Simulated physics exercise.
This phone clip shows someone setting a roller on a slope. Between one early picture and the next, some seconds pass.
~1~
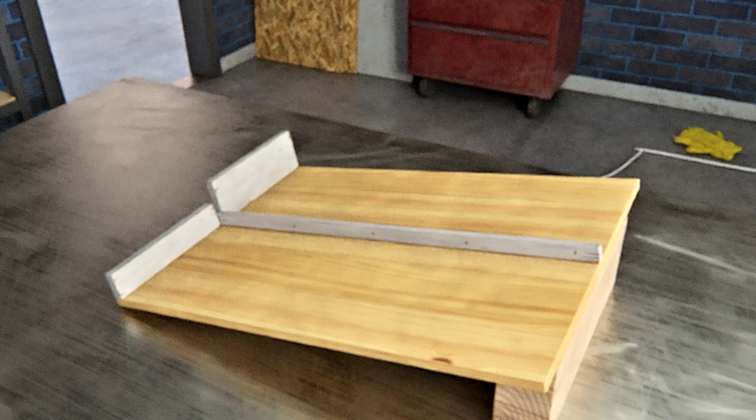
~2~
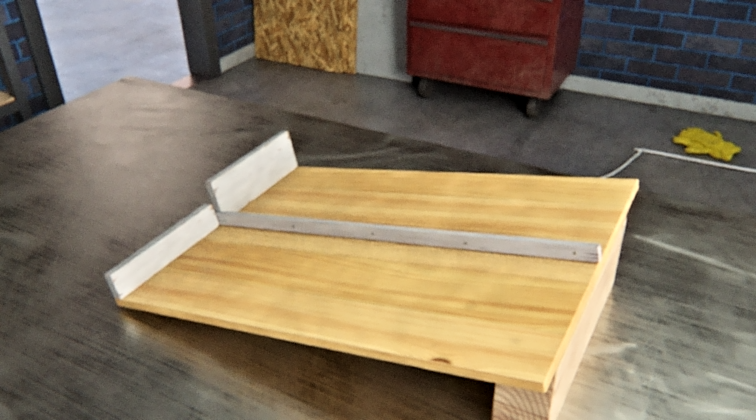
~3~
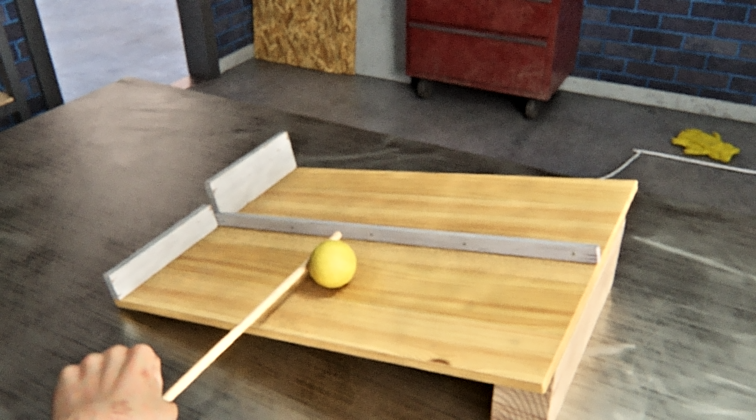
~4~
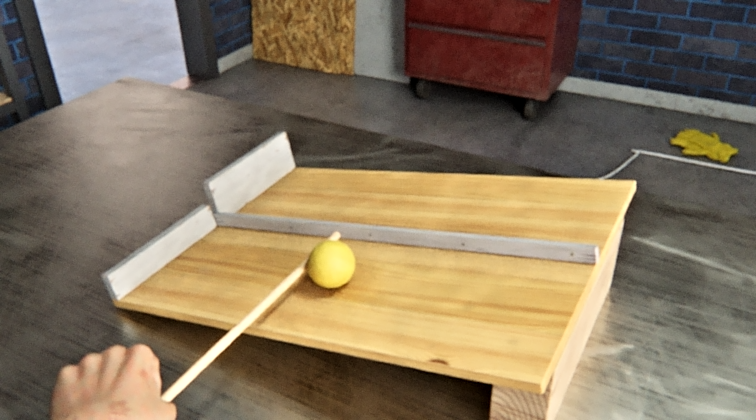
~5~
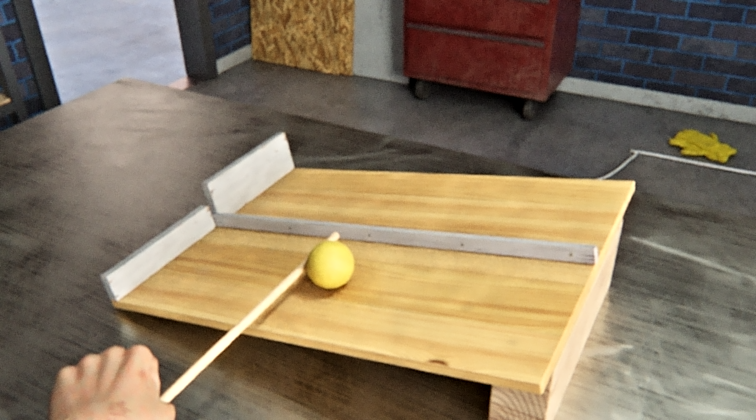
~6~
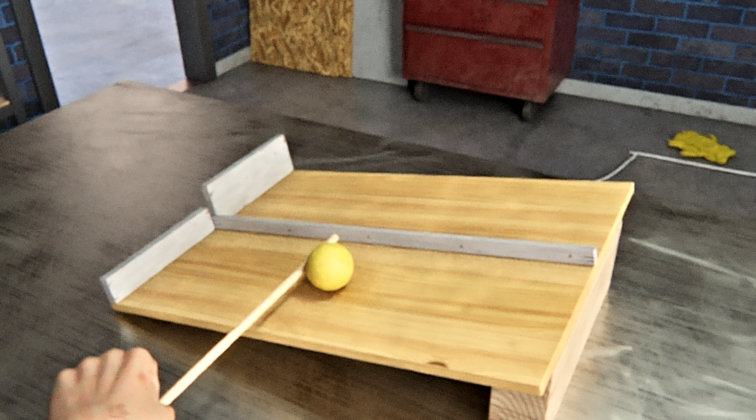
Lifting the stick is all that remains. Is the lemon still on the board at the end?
Yes, it stays on the board.
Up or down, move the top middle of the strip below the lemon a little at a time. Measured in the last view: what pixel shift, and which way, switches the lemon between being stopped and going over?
The change comes after a shift of around 12 pixels down.
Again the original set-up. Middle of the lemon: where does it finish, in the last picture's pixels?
Once it all settles, the centre sits at about (177, 248).
Then, 0.28 s past the last view, lemon rolling on the board near (304, 264).
Then, 0.48 s past the last view, lemon rolling on the board near (247, 257).
Then, 0.62 s past the last view, lemon rolling on the board near (195, 250).
Finally, the lemon stops on the board, near (177, 248).
